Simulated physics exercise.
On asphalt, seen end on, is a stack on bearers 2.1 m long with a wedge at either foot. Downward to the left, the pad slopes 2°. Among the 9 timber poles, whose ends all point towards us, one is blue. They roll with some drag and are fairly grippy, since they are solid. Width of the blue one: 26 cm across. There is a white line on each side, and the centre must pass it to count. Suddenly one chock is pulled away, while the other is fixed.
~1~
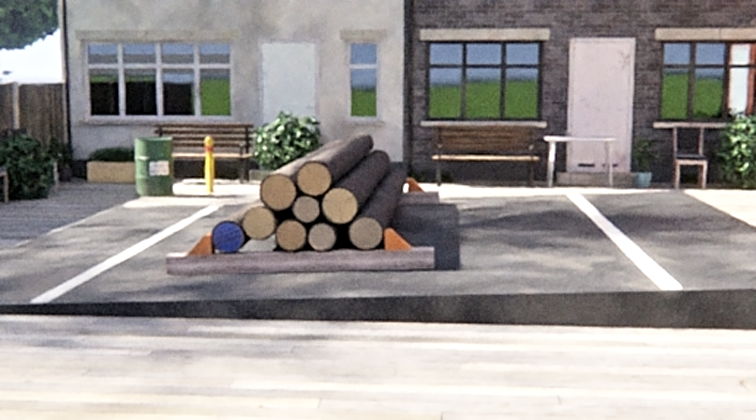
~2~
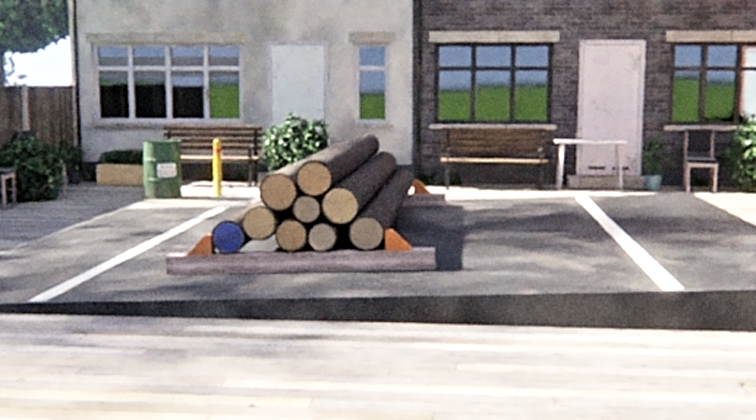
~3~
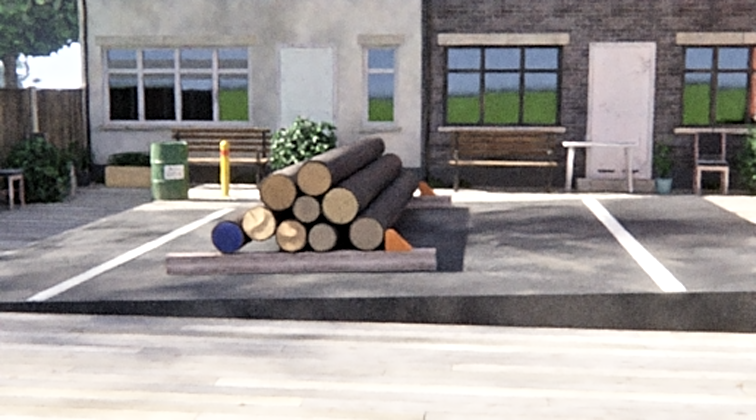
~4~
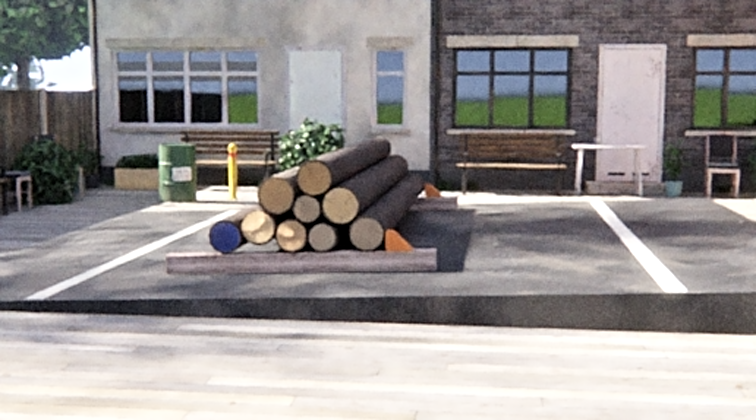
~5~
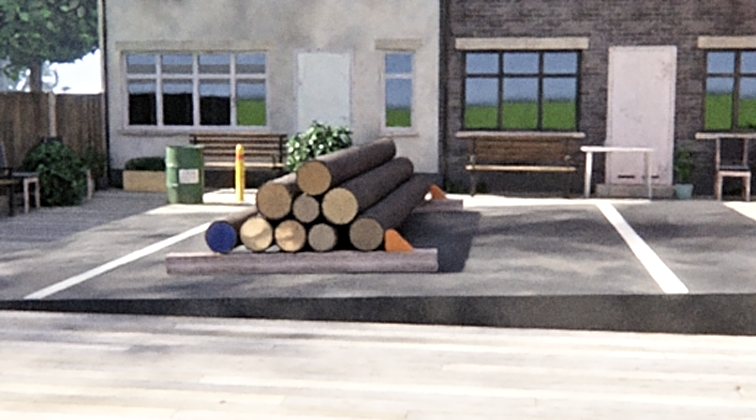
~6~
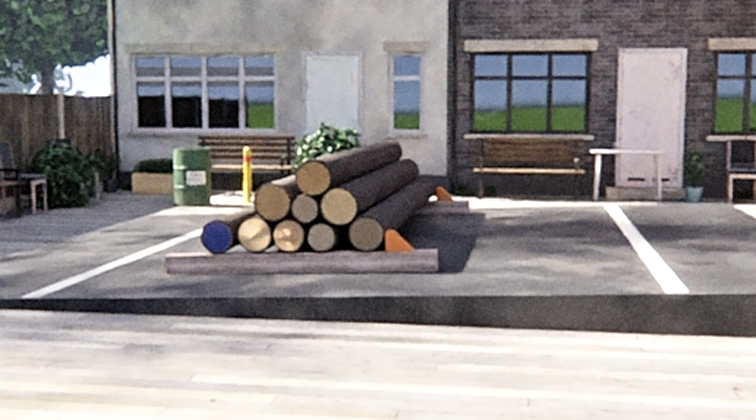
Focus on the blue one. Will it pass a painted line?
It goes over a line.
Then, 0.7 s past the sixth picture, blue is on the bearers, 25 cm from the bearers' left end, rolling left; 0 over a line so far.
Then, 1.3 s past the sixth picture, blue is off the bearers, 55 cm short of the left line, rolling left; 0 over a line so far.
Then, 2.2 s past the sixth picture, blue is past the left line; 1 over a line so far.
Finally (9.6 s after the last picture), blue is past the left line; 4 over a line so far.
